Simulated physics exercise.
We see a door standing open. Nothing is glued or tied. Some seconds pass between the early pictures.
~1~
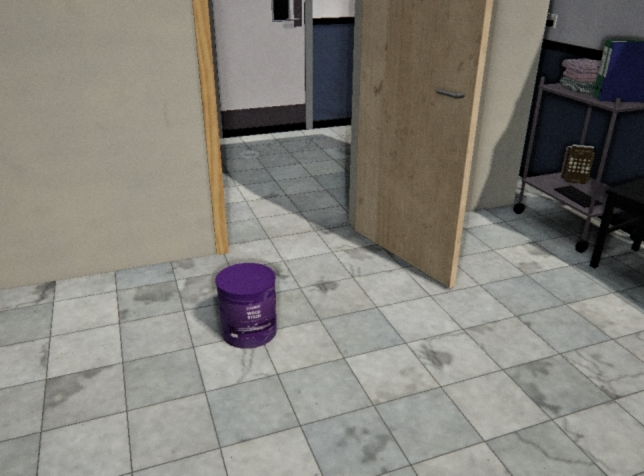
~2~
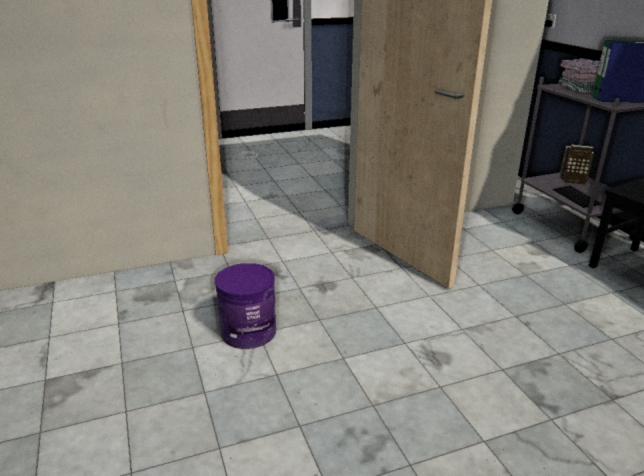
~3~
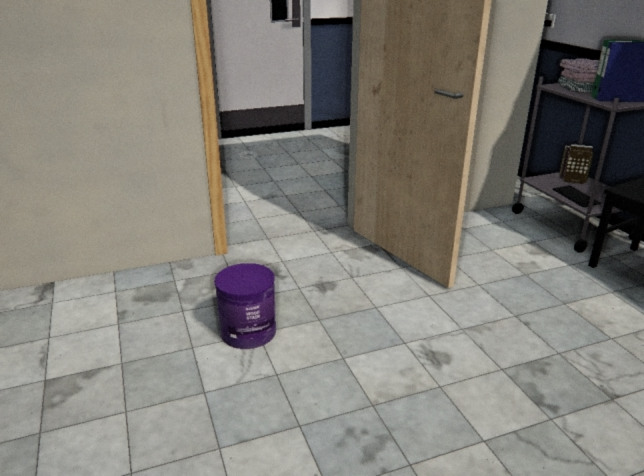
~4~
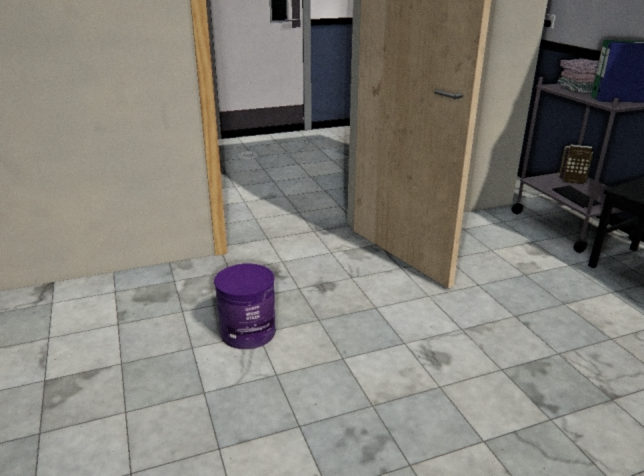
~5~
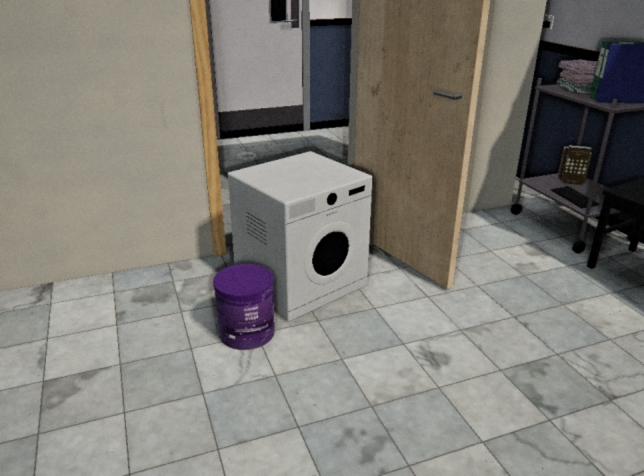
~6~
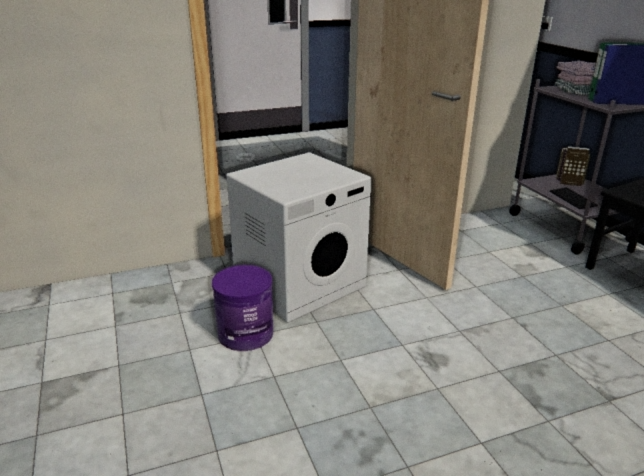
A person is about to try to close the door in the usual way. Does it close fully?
The door jams.
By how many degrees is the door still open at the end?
About 75°.
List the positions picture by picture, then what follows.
Door wide open and still; purple pail (248, 305), in the first frame.
Door wide open and still; purple pail (247, 306), in the second frame.
Door wide open and still; purple pail (247, 306), in the third frame.
Door wide open and still; purple pail (246, 306), in the fourth frame.
Door wide open and still; purple pail (245, 306), in the fifth frame.
Door wide open and still; white appliance (299, 233); purple pail (244, 308), in the sixth frame.
Then, 0.40 s after the last picture, open by 95°.
Then, 0.60 s after the last picture, open by 85°.
Then, 0.80 s after the last picture, open by 74°.
At rest, open by 74°; both in place. Seen from the same camera at the end, white appliance near (298, 233).
